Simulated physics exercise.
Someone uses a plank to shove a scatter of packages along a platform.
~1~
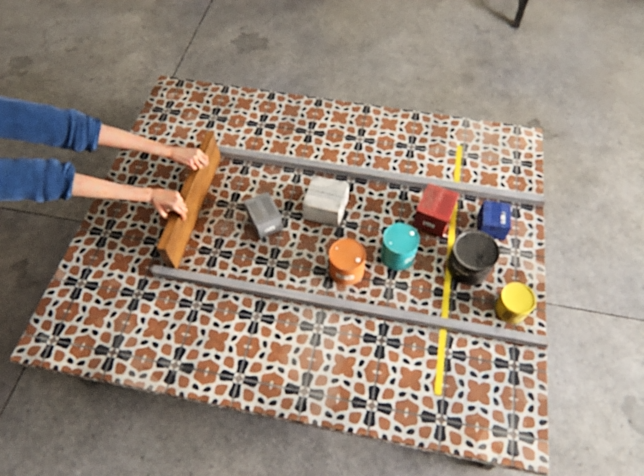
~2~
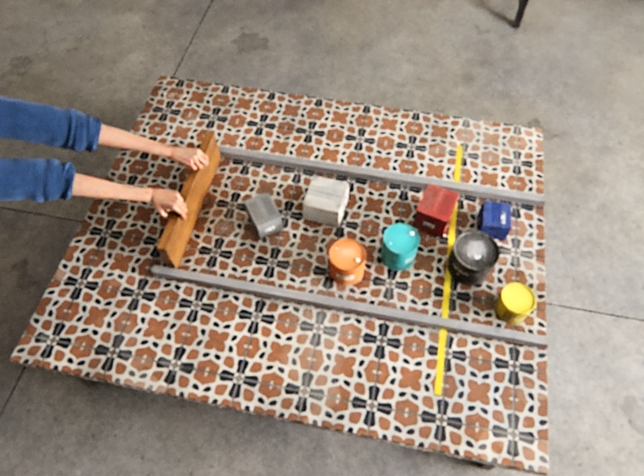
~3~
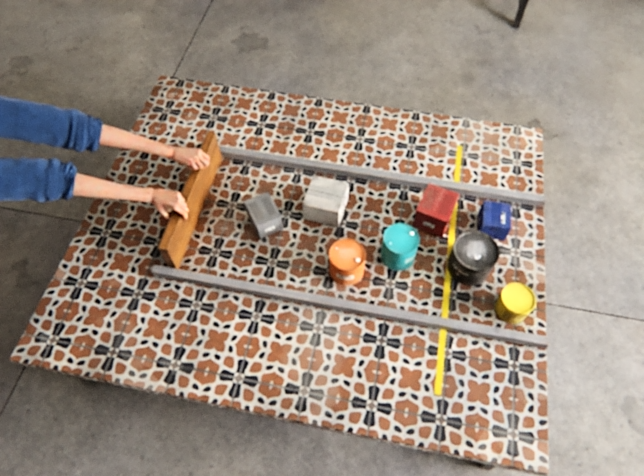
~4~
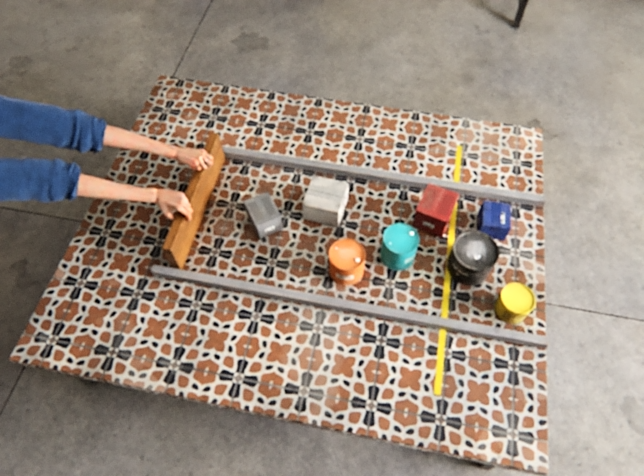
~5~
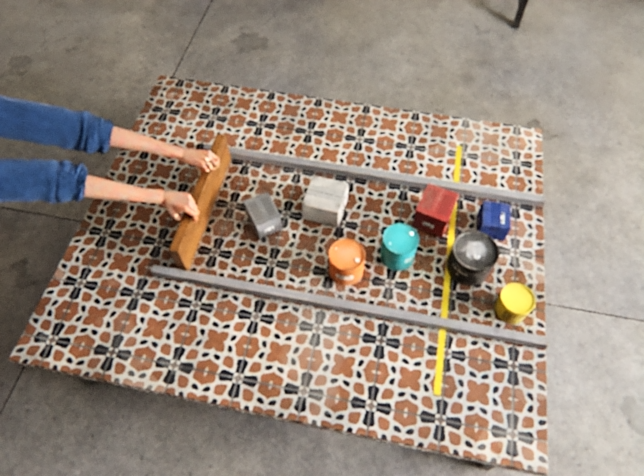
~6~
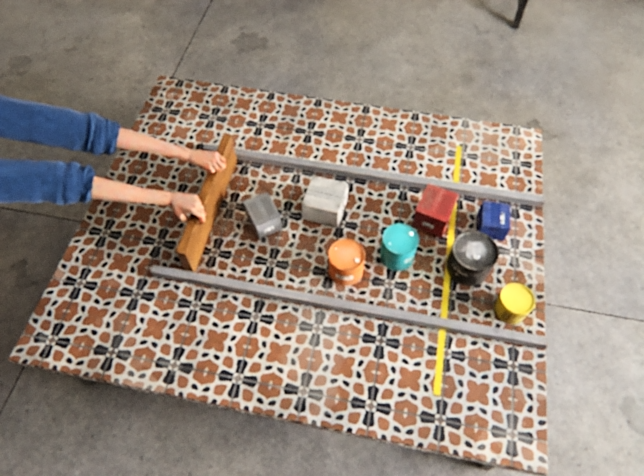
Wooden plank held in two hands sliding slightly right across a patterned platform, toward scattered boxes and pails that stay still.
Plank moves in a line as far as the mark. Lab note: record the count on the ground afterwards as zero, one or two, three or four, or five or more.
Count on ground: Zero.
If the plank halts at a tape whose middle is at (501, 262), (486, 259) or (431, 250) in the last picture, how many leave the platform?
So, reaching the ground: 5, then 2, then 0.
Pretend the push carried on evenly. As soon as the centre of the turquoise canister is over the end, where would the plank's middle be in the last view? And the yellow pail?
The middle is at (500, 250) when it's the turquoise canister, and at (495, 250) when it's the yellow pail.
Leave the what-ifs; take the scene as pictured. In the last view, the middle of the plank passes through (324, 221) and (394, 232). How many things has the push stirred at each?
In order, the tallies are 3 and 6.
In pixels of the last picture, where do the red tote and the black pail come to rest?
The red tote stops around (510, 221); the black pail around (539, 270).
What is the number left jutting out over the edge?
Count of overhanging things: 2.
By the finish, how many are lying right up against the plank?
Counting them up gives 3.
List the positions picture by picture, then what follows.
In the first picture, yellow pail (515, 304); blue box (494, 220); black pail (472, 258); plank (192, 199); tape (450, 253).
In the second picture, blue box (494, 221); white parcel (326, 201).
In the third picture, black pail (472, 259); grey tote (264, 216).
In the fourth picture, yellow pail (514, 304); plank (197, 199).
In the fifth picture, blue box (494, 221); orange canister (346, 262).
In the sixth picture, yellow pail (514, 304); blue box (493, 221); black pail (471, 259); plank (209, 202); tape (450, 253).
A little later, none off yet; yellow pail at rest near (514, 304); blue box at rest near (493, 221); black pail at rest near (471, 259).
When it is over, the number that fall off is zero.
